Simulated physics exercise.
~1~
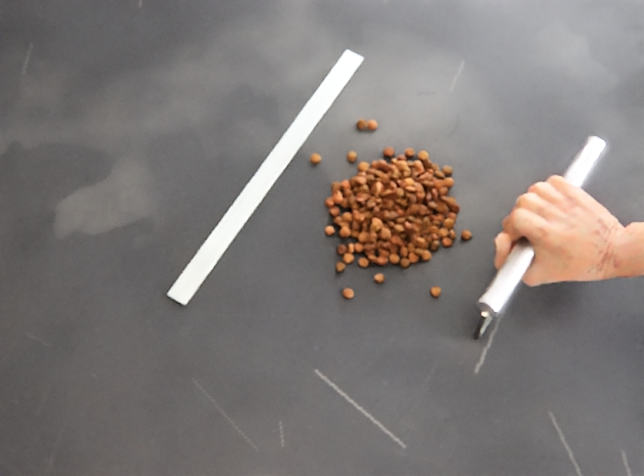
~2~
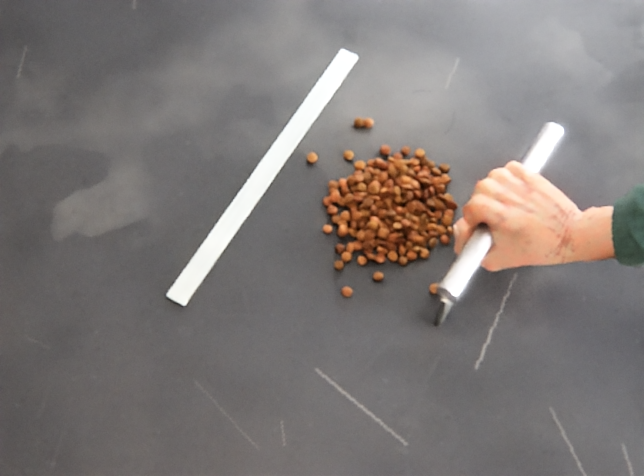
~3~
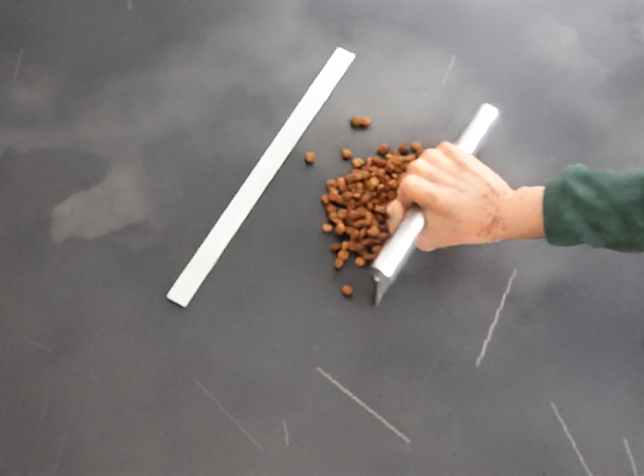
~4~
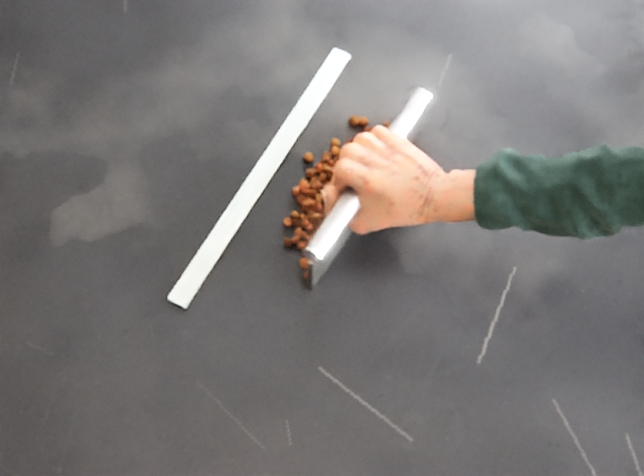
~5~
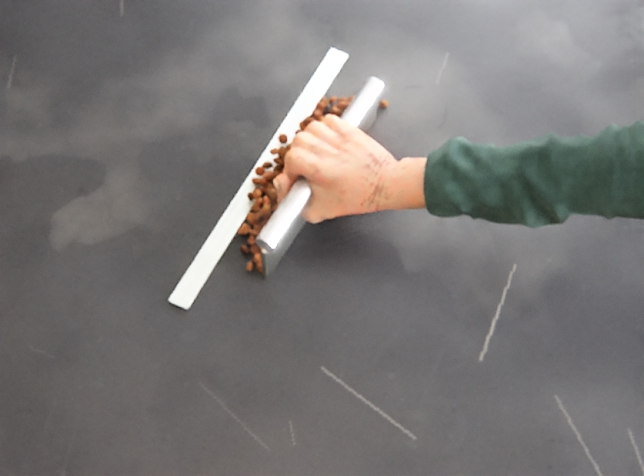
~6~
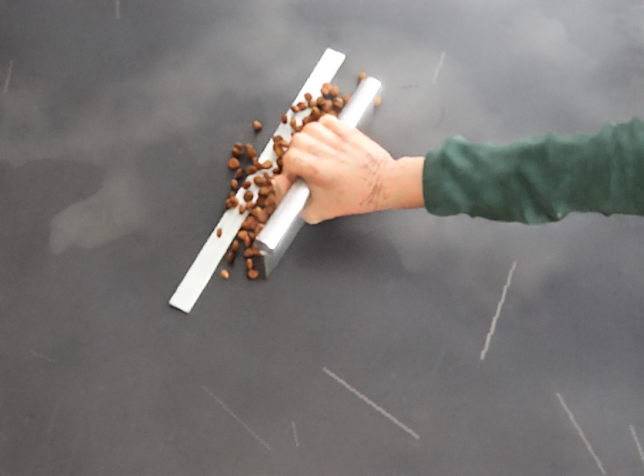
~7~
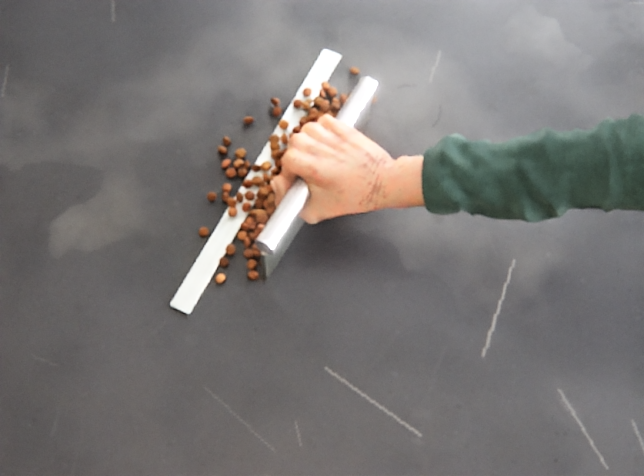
To begin with, a pile of brown kibble sits on a dark grey surface marked with pale scratches, between a slanted white strip on the left and a hand gripping a silvery scraper on the right. The hand, its arm in a green sleeve, slides the scraper left until it meets the pile. It keeps its slant and pushes the pieces into a narrow band against the strip. The scraper then halts just short of the strip, while some pieces spill onto and over it. At the end, kibble lies between the two, on the strip and scattered just beyond, with the hand still holding the scraper.
